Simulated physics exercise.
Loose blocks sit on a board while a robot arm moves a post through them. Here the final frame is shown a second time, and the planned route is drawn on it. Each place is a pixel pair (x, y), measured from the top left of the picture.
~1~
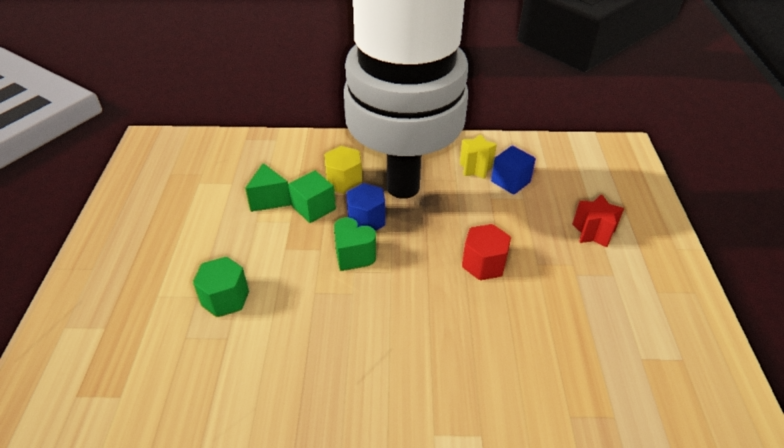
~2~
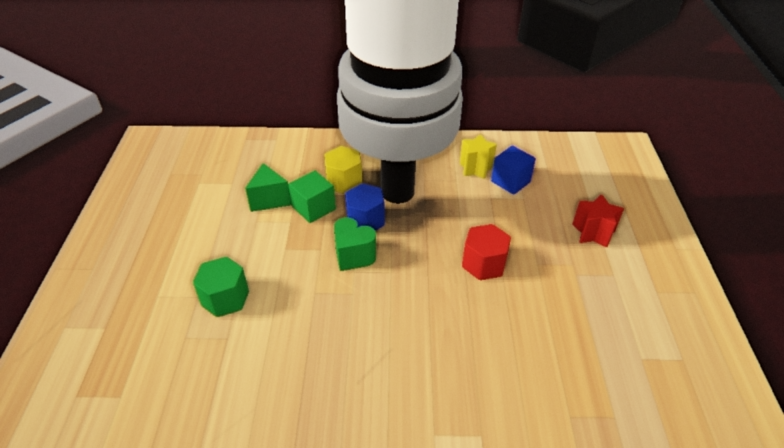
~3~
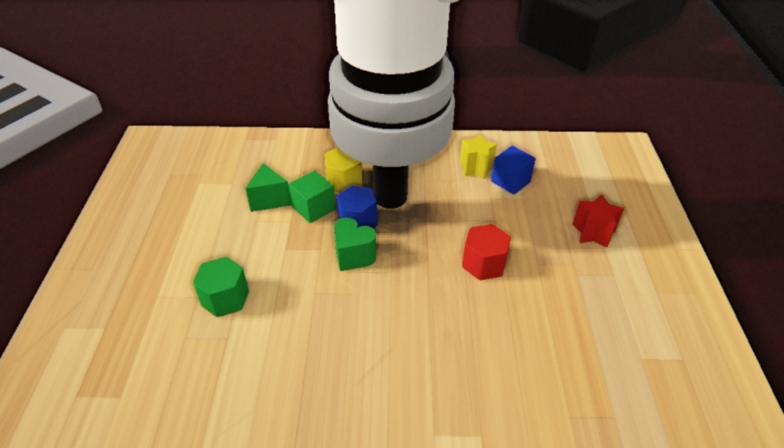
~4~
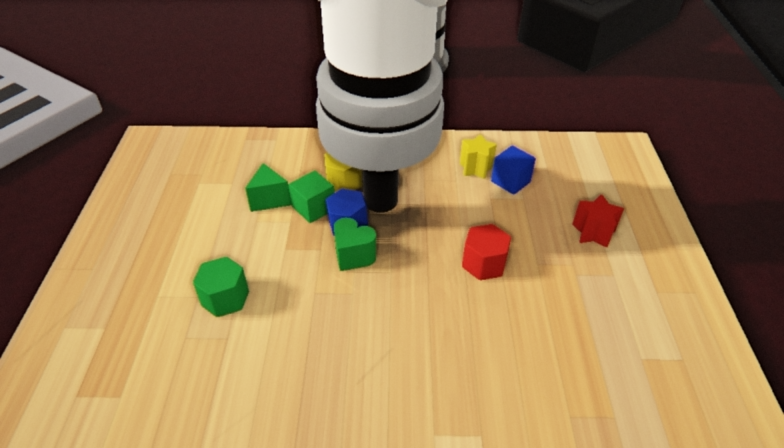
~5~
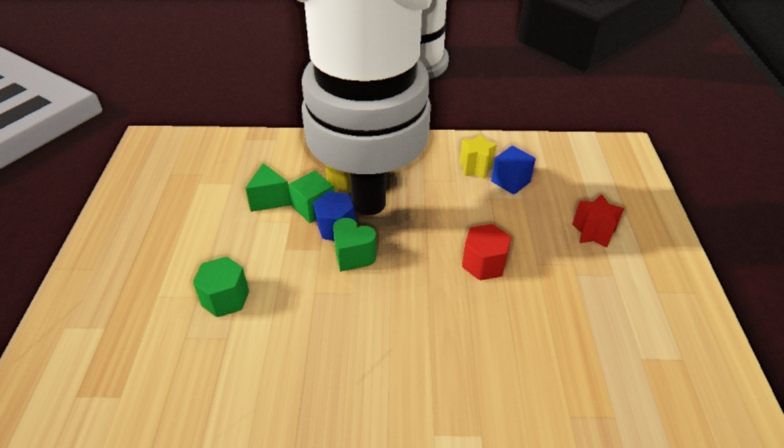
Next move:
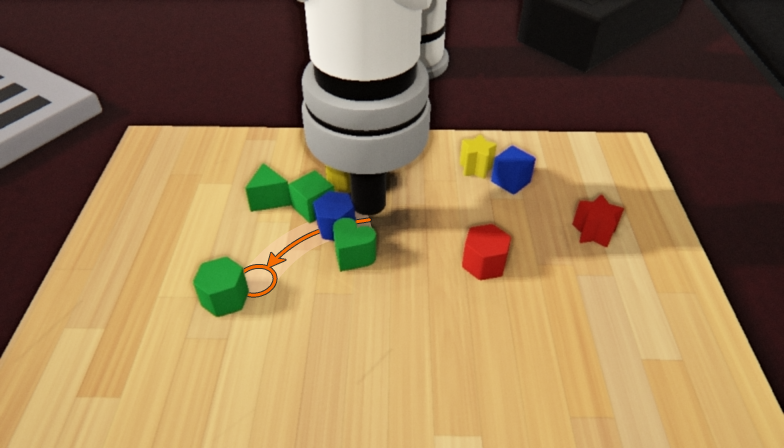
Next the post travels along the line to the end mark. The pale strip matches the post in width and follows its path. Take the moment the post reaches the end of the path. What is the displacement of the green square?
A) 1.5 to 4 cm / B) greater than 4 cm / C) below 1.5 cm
C - below 1.5 cm.
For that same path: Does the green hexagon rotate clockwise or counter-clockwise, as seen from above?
Answer: Against the clock.
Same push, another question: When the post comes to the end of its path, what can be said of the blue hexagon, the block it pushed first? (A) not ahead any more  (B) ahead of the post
A - not ahead any more.
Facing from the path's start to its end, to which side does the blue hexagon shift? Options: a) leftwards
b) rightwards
The correct letter is b.
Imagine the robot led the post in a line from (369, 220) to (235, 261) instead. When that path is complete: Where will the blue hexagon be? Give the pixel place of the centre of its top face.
Its top centre is at about (190, 249).
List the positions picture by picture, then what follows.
Post tip at (403, 188); block tops, green hexagon at (218, 274); green square at (311, 184); blue hexagon at (366, 196), in the first picture.
Post at (398, 193); blocks unchanged, in the second picture.
Post at (391, 198); blue hexagon at (357, 198), in the third picture.
Post at (381, 201); blue hexagon at (347, 202), in the fourth picture.
Post at (369, 204); green hexagon at (218, 274); green square at (311, 184); blue hexagon at (334, 204), in the fifth picture.
Path on the board, from (369, 220) via (326, 229) and (287, 249), ending at (256, 280).
On the path given first. One third of the way, post at (322, 214); blue hexagon at (288, 219), turned 15° anticlockwise.
Two thirds of the way, post at (283, 235); blue hexagon at (244, 238).
At the end, post at (253, 265); green hexagon at (203, 281), turned 40° anticlockwise; green square in place; blue hexagon at (215, 247), turned 25° clockwise.
